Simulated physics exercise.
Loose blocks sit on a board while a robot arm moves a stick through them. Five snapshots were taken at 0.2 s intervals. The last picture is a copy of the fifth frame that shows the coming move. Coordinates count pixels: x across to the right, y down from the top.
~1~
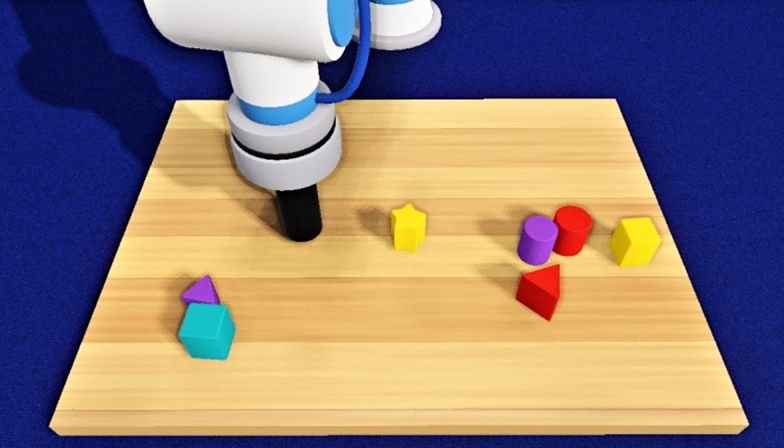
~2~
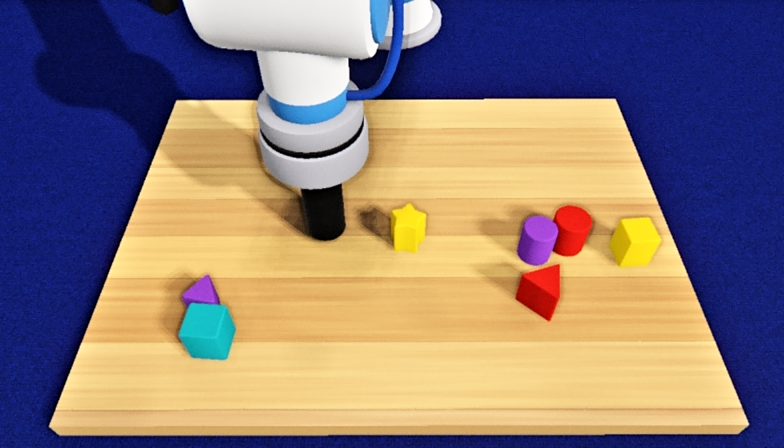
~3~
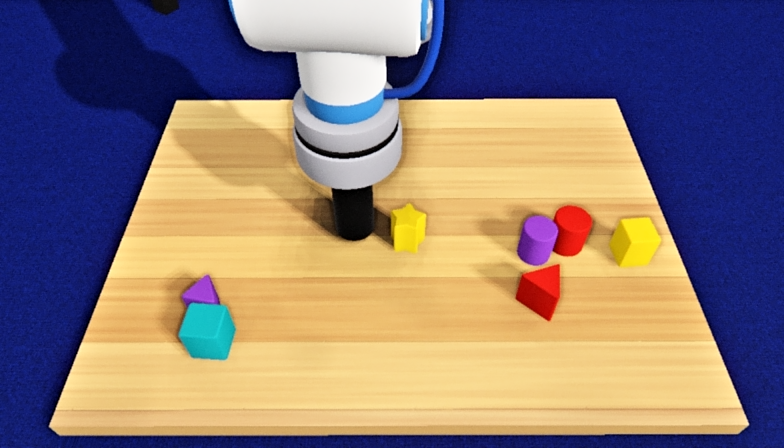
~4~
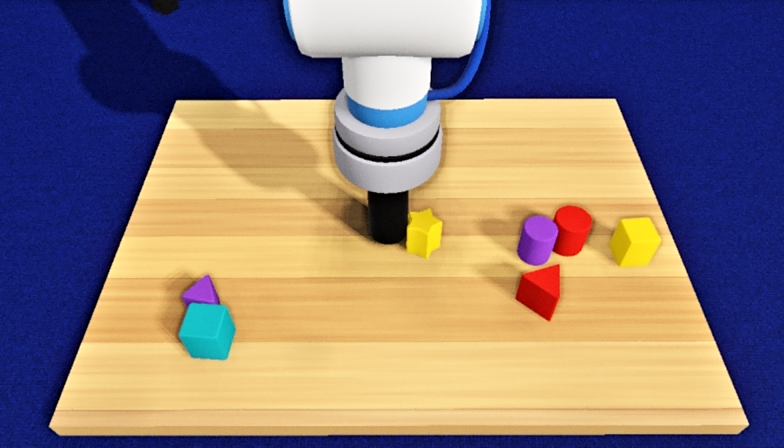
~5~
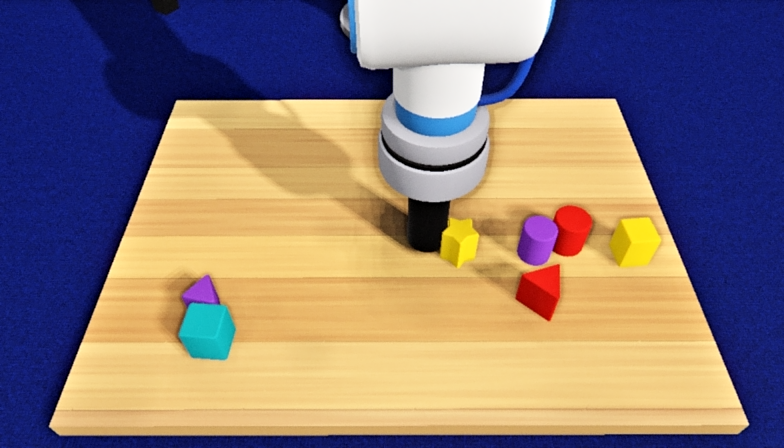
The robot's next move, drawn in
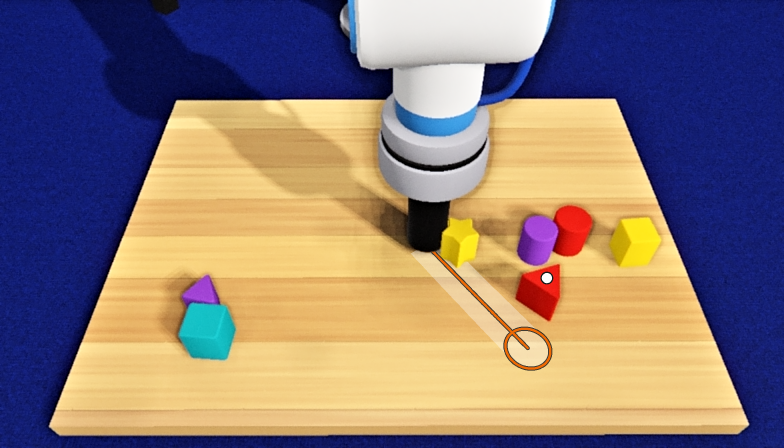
On a wooden board, a robot arm moves its black stick rightward to a yellow star block and pushes it right.
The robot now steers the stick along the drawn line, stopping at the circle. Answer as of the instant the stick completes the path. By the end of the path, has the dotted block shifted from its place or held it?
From what I can tell, it will keep its place.
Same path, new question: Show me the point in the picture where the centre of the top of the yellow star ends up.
At (497, 244).
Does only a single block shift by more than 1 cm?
Yes.
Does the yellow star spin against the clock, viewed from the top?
Answer: Yes.
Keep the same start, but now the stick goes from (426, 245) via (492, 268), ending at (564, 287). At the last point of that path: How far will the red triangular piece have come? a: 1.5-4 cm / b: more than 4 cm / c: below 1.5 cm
It's a.
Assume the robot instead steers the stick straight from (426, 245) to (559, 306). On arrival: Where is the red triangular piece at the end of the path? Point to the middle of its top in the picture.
The red triangular piece ends near (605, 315).
The drawn path runs straight from (426, 245) to (528, 348); the dot is on the red triangular piece.
The first path, step by step. One third of the way, stick (459, 271); yellow star (493, 242), turned 45° anticlockwise.
Two thirds of the way, stick (493, 305); yellow star (497, 244), turned 65° anticlockwise.
At the end, stick (530, 342); yellow star (497, 244), turned 65° anticlockwise; red triangular piece not moved.
